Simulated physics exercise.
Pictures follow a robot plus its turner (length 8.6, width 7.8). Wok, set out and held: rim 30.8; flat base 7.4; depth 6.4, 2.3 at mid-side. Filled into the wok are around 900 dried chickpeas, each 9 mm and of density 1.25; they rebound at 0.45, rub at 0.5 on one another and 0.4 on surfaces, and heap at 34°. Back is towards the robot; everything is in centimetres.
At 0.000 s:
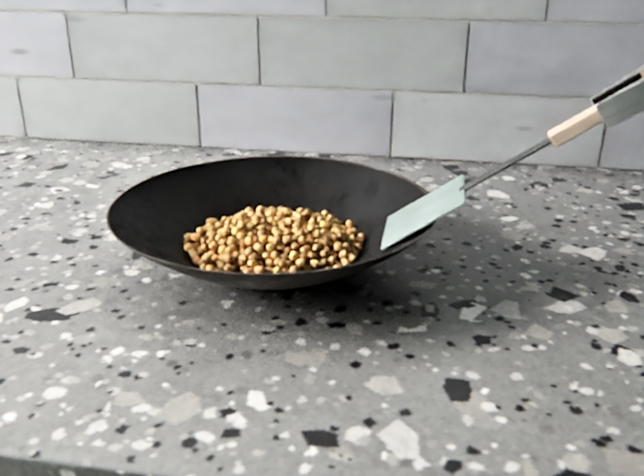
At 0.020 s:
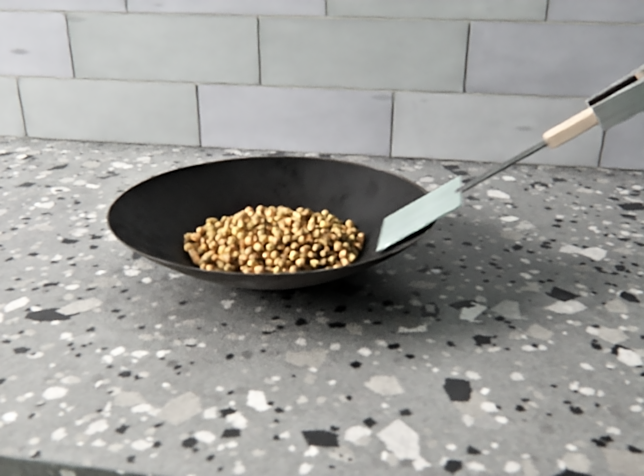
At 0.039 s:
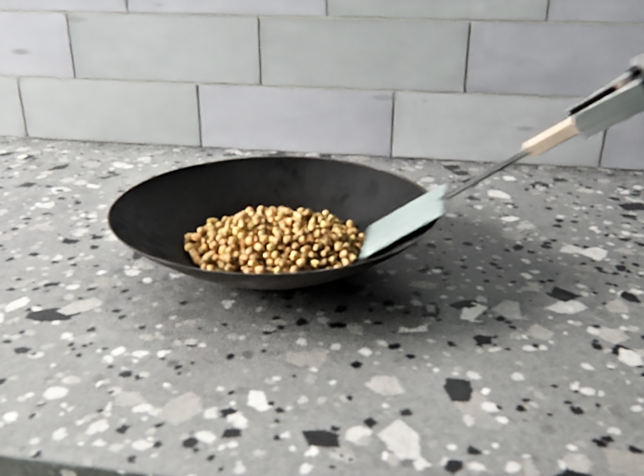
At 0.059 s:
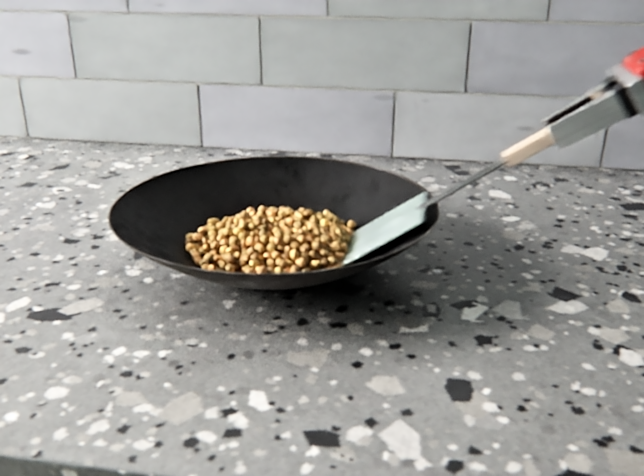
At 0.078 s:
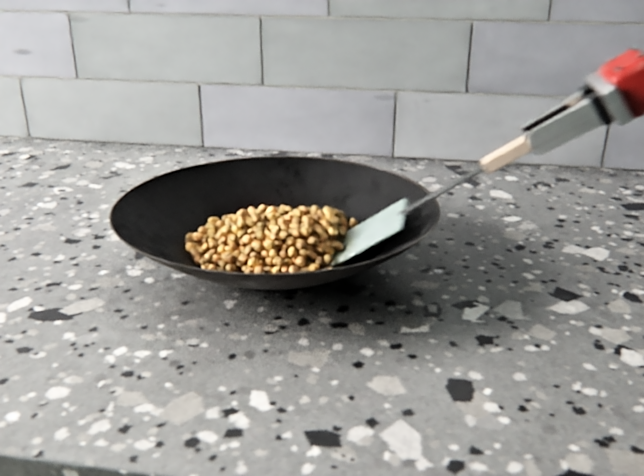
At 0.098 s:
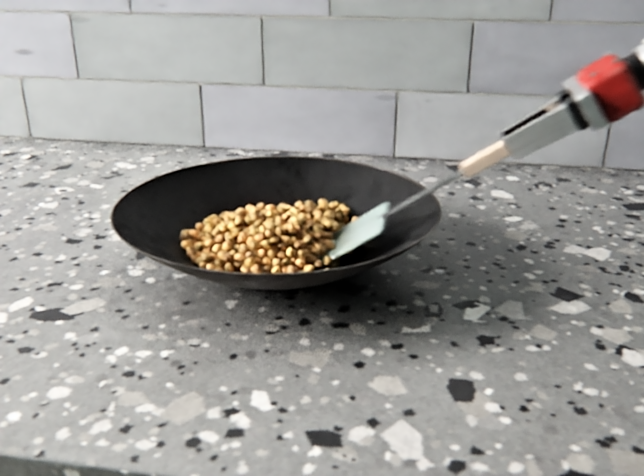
A wide black wok holding a heap of golden-tan dried chickpeas sits on a speckled grey countertop before pale grey wall tiles, seen from slightly above by a still camera. A pale green turner with a thin metal shaft slants in from the right, held by a robot arm with grey and red parts. The turner slides down and left into the heap's right side, nudging the chickpeas slightly leftward.
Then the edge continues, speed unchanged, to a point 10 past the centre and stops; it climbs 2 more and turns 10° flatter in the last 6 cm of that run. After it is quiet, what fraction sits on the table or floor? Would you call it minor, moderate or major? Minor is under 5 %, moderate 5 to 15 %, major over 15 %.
I would call it major.
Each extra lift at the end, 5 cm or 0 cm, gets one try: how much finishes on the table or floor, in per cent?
Result: Approx. 30 % and 25 %, one try each.
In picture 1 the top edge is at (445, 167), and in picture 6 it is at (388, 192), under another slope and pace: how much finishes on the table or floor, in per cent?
Around 20 per cent finishes there.
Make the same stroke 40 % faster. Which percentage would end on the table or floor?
About 40 %.
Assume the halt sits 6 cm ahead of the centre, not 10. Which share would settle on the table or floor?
Roughly 5 %.
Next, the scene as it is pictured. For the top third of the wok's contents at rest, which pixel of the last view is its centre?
Somewhere near (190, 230) in the last picture.
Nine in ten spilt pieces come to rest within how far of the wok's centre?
About 45 cm.
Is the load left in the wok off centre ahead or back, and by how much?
It rests close to 4.0 centimetres ahead of centre.
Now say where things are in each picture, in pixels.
In the first picture, turner top edge at (464, 188), sloping 35°; upper third of the load around (275, 235), from x 190 to 360, top at y 210; 900 in the wok.
In the second picture, turner top edge at (461, 190), sloping 35°; upper third of the load around (276, 235), from x 190 to 360, top at y 210.
In the third picture, turner top edge at (444, 198), sloping 35°; upper third of the load around (276, 235), from x 190 to 360, top at y 210.
In the fourth picture, turner top edge at (424, 207), sloping 35°; upper third of the load around (277, 235), from x 190 to 360, top at y 210.
In the fifth picture, turner top edge at (404, 213), sloping 35°; upper third of the load around (277, 231), from x 190 to 355, top at y 210.
In the sixth picture, turner top edge at (385, 216), sloping 35°; upper third of the load around (274, 228), from x 185 to 355, top at y 205; 900 in the wok.
By 0.15 s, sloping 35°, highest piece 7 above the table; 900 in the wok.
By 0.19 s, sloping 32°, highest piece 7 above the table; 900 in the wok.
By 0.42 s, sloping 25°, highest piece 8 above the table; 590 in the wok, 215 on the table or floor, 95 on the blade or in flight.
By 1.47 s, sloping 25°, highest piece 6 above the table; 589 in the wok, 311 on the table or floor.
Final count, 589 in the wok, 311 on the table or floor. That is 35 % on the table or floor.
